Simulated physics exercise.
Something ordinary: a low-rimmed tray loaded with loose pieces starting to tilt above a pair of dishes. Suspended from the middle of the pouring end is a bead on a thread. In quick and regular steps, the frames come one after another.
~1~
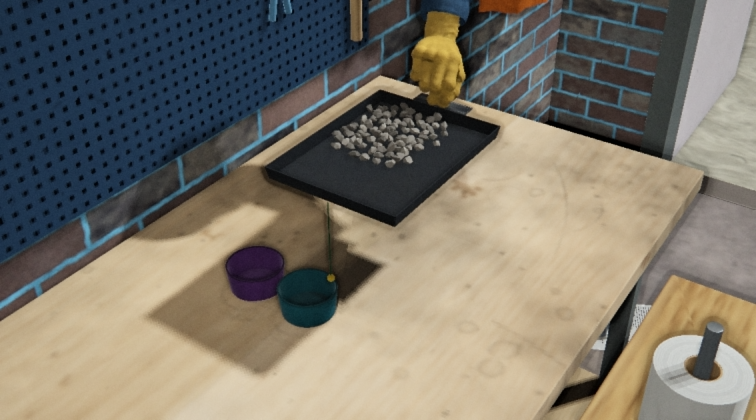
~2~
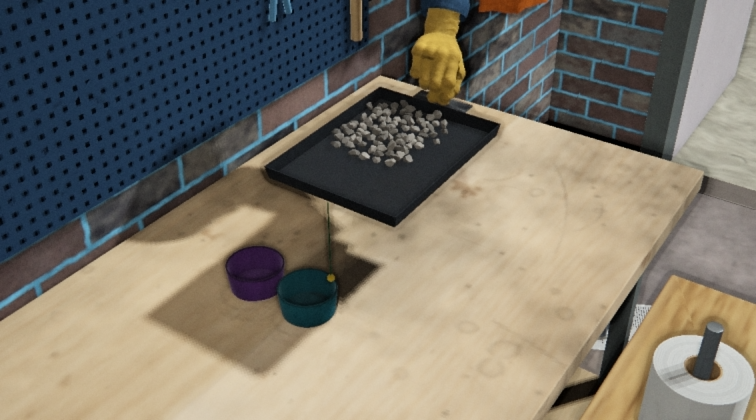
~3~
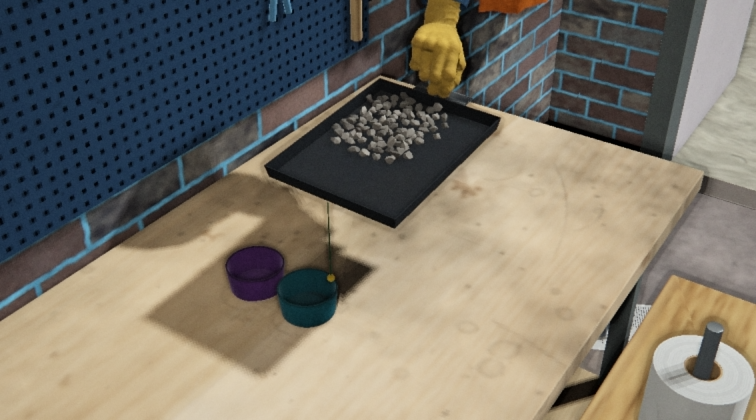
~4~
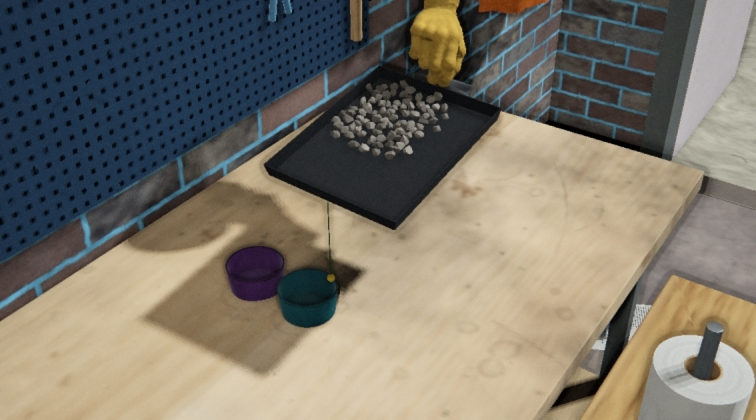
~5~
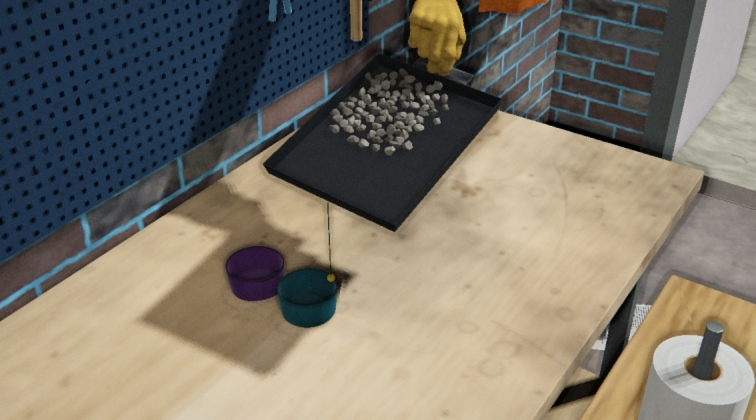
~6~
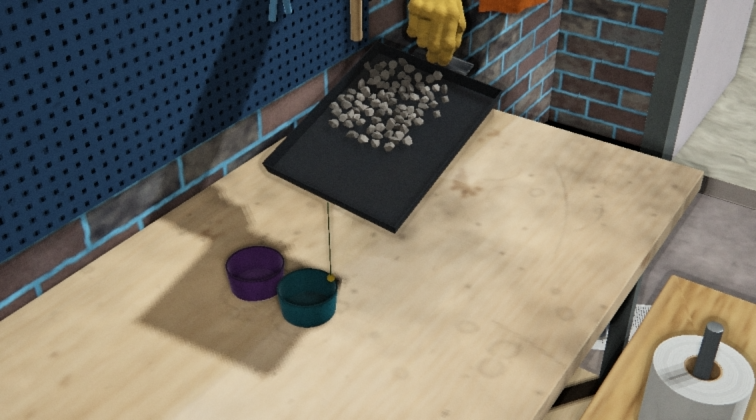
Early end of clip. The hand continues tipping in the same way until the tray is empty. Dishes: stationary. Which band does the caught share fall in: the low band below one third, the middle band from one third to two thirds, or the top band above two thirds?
It falls in the low band.
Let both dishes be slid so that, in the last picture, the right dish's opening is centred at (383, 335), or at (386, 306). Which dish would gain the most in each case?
Try one: The right-side dish. Try two: The right-side dish.
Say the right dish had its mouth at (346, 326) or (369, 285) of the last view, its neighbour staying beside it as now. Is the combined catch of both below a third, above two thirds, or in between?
One: The middle third. Two: Below one third.
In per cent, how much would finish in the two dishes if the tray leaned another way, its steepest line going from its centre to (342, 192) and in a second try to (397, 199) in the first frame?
Lab note: Case 1 near 20 %, case 2 near 0 %.
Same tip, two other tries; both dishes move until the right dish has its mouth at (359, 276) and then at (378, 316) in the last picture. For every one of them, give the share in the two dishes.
Trial 1 about 0 %, trial 2 about 50 %.
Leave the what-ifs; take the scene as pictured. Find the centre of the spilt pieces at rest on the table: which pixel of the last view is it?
I'd say near (371, 354), give or take.
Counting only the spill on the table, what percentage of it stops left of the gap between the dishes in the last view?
Roughly 10 in a hundred.
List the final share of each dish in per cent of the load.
Per hundred pieces, the left dish ends with about 0 and the right dish with about 0.
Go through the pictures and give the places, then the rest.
Corners of the pouring end near (269, 166) and (395, 214), level; middle of the load near (393, 133), bits of gravel; left dish near (237, 288); right dish near (289, 313); bead on its thread near (331, 278), in the first picture.
Corners of the pouring end near (268, 166) and (395, 215), level; middle of the load near (393, 131), in the second picture.
Corners of the pouring end near (268, 165) and (394, 216), tipped barely, lowest at the right corner; middle of the load near (393, 126), in the third picture.
Corners of the pouring end near (268, 164) and (394, 219), tipped a little, lowest at the right corner; middle of the load near (393, 118), in the fourth picture.
Corners of the pouring end near (267, 163) and (394, 222), tipped a little, lowest at the right corner; middle of the load near (392, 110), in the fifth picture.
Corners of the pouring end near (266, 162) and (394, 224), tipped clearly, lowest at the right corner; middle of the load near (392, 102); left dish near (237, 288); right dish near (289, 313), in the sixth picture.
Shortly afterwards, tray tipped steeply; all but a few on the tray; a little in the air.
Next, tray tipped right over; near a third on the tray; near two thirds outside both; only a few in the air.
Some moments later, tray tipped past a quarter turn; the whole lot outside both.
In the end, tray tipped past a quarter turn; only a few in the right dish; none at all in the left dish; all but a few outside both.
